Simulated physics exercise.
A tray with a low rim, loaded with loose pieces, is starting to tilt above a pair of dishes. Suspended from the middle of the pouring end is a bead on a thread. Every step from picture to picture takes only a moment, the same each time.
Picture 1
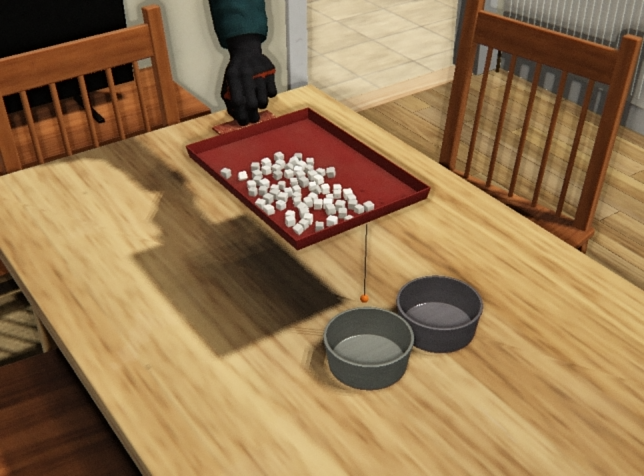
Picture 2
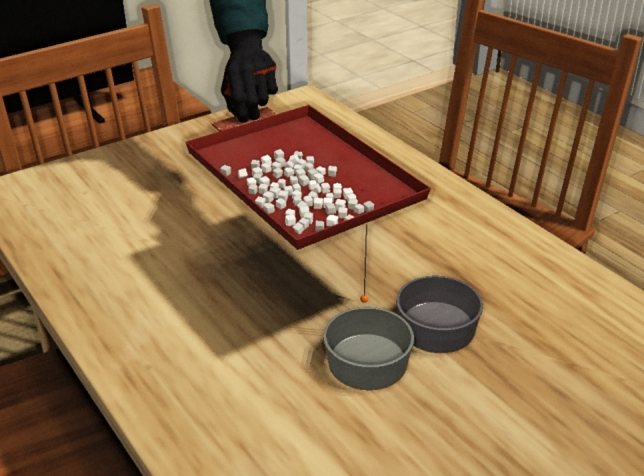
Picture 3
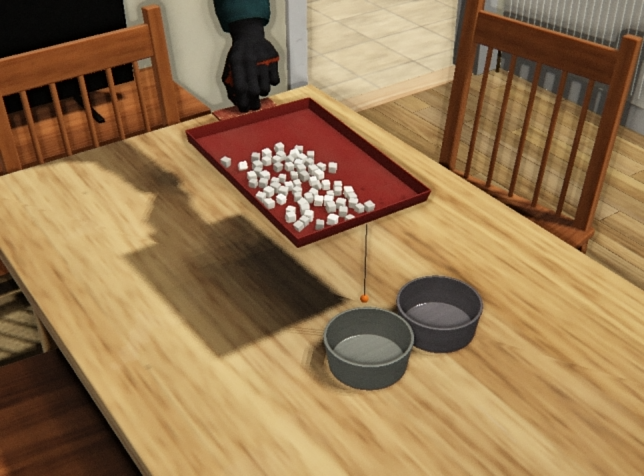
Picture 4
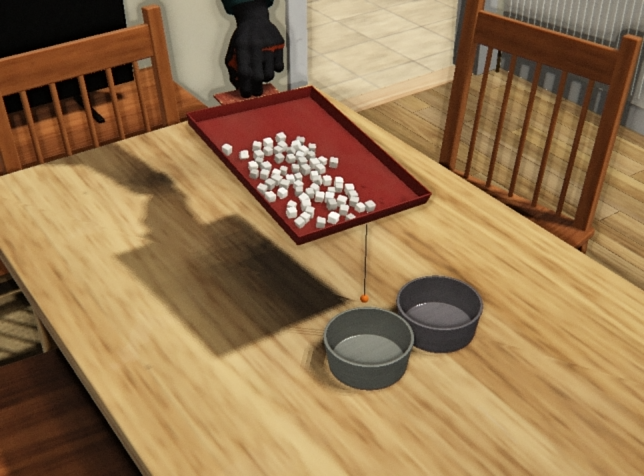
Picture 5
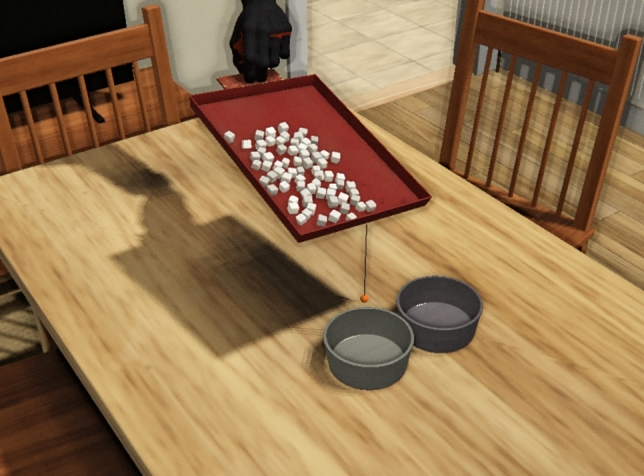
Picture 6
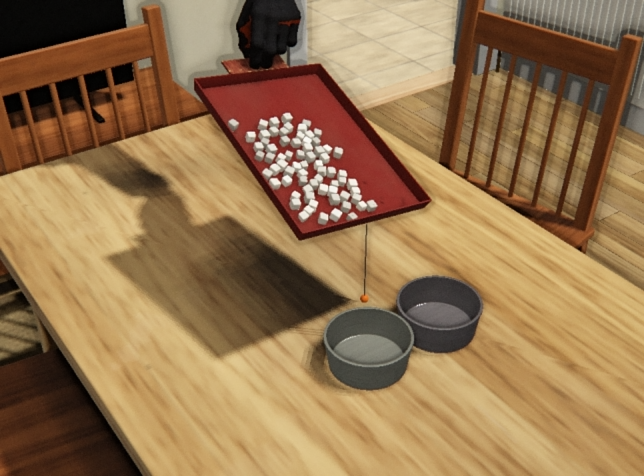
In this clip, a dark-gloved hand holds a red tray of small white cubes above two round gray dishes on a wooden table, then gradually raises the tray's far end, steepening its slope while the dishes stay still.
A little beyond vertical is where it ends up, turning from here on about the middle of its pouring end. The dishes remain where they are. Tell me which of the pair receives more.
The right-hand one receives more.
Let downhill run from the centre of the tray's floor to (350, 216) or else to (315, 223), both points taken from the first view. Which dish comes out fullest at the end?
Try 1: The left-side dish; try 2: The left-side dish.
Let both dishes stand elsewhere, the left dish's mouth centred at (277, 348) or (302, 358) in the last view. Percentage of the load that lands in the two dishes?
The first yields 0 per cent and the second 30 per cent.
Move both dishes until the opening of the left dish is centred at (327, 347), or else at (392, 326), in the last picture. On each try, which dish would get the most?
The rightmost dish, then the leftmost dish.
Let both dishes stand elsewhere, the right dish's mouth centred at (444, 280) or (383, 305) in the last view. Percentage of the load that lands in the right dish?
You'd get near 30 per cent and afterwards near 40 per cent.
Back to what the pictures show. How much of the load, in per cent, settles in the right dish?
About 50 %.
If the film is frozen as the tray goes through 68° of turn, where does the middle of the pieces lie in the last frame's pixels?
The middle of the pieces shows up near (381, 195).
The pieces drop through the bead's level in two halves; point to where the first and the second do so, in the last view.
Earlier half at (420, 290), later half at (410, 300).
Just after the last frame, tray tipped steeply; almost all on the tray; about a tenth in the air.
A moment on, tray tipped past a quarter turn; the larger part on the tray; about a tenth in the right dish; just a few outside both.
Further on, tray tipped past a quarter turn; roughly a quarter in the left dish; roughly half in the right dish; roughly a quarter outside both; just a few in the air.
When it is over, tray tipped past a quarter turn; roughly a quarter in the left dish; roughly half in the right dish; roughly a quarter outside both; just a few in the air.
